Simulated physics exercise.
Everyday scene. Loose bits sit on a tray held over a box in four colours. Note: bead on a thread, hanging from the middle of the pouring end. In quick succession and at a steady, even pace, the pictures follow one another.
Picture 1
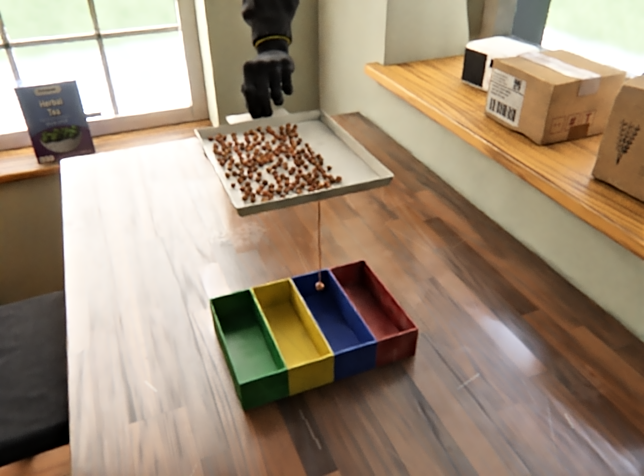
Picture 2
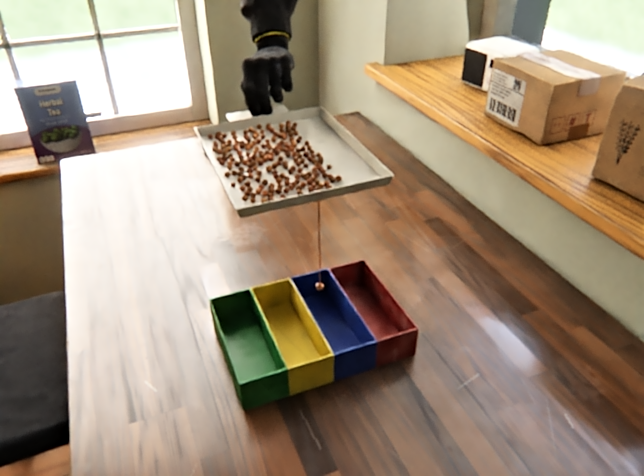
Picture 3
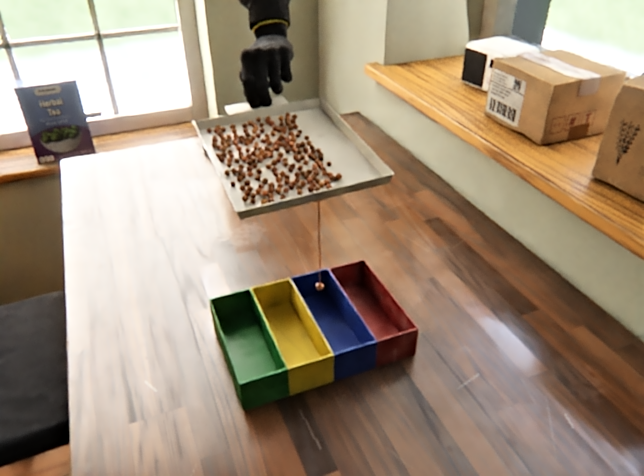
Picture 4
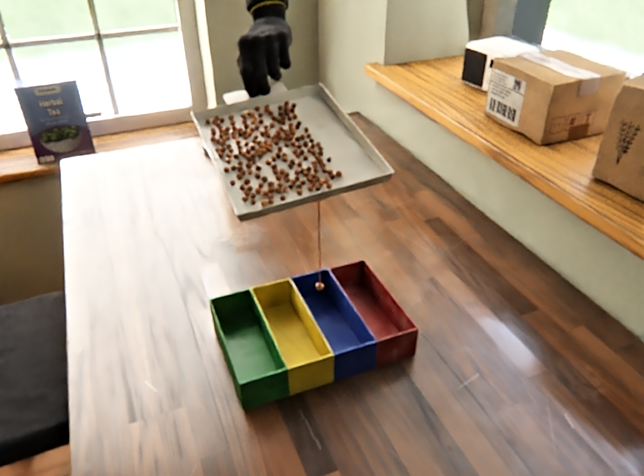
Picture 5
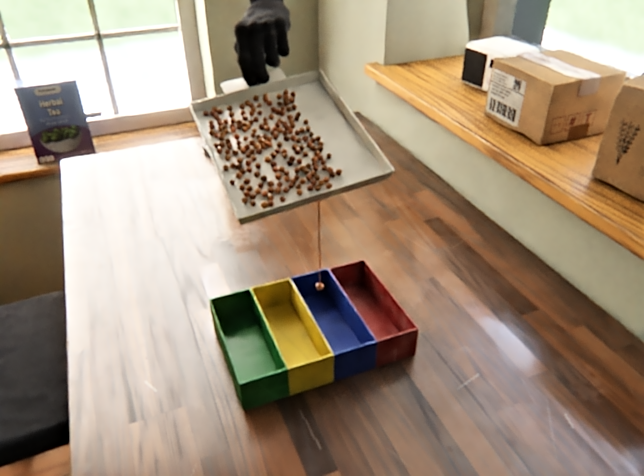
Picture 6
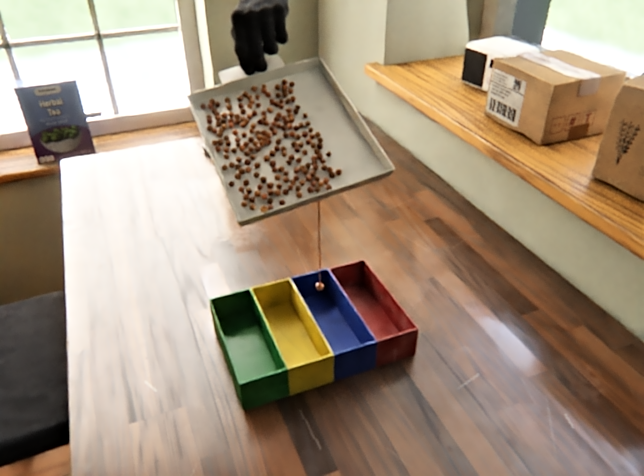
A black-gloved hand at the top grips the far edge of a pale tray above a wooden table, seen from slightly above in a room with windows and a wooden ledge. Small brown balls cover the tray, a bead hangs on a thread below, and an open box has green, yellow, blue and red compartments from left to right. Nearly level at first, the tray gradually tilts toward its near left corner as the hand raises the back, the camera still.
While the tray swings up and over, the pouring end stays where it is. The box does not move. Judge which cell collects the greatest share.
I would say the green one.
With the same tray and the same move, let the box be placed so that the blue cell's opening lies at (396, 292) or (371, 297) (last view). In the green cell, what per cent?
Respectively 0 % and 40 %.
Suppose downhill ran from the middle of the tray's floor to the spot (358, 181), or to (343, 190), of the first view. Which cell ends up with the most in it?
First: That red cell. Second: The red cell.
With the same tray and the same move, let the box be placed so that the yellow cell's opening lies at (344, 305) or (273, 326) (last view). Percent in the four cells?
In turn about 20 and about 100 percent.
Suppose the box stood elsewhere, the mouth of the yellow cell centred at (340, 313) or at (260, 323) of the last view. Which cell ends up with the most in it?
First try: That green cell. Second try: That yellow cell.
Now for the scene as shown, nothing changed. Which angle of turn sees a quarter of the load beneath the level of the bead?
About 95 degrees.
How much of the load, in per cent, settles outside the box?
Estimated share: About 0 %.
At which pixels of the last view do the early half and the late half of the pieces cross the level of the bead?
Around (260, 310) at first; around (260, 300) after that.
Soon after the last picture, tray tipped steeply; most on the tray; a small part in the green cell; a stray few in the yellow cell; a small part falling or outside the box.
A little later, tray tipped past a quarter turn; a small part on the tray; about half in the green cell; about a quarter in the yellow cell; a stray few in the blue cell; about a quarter falling or outside the box.
Later still, tray tipped past a quarter turn; about half in the green cell; about a third in the yellow cell; a stray few in the blue cell; a stray few in the red cell; a stray few falling or outside the box.
At rest, tray tipped past a quarter turn; about half in the green cell; about a third in the yellow cell; a stray few in the blue cell; a stray few in the red cell; a stray few outside the box.
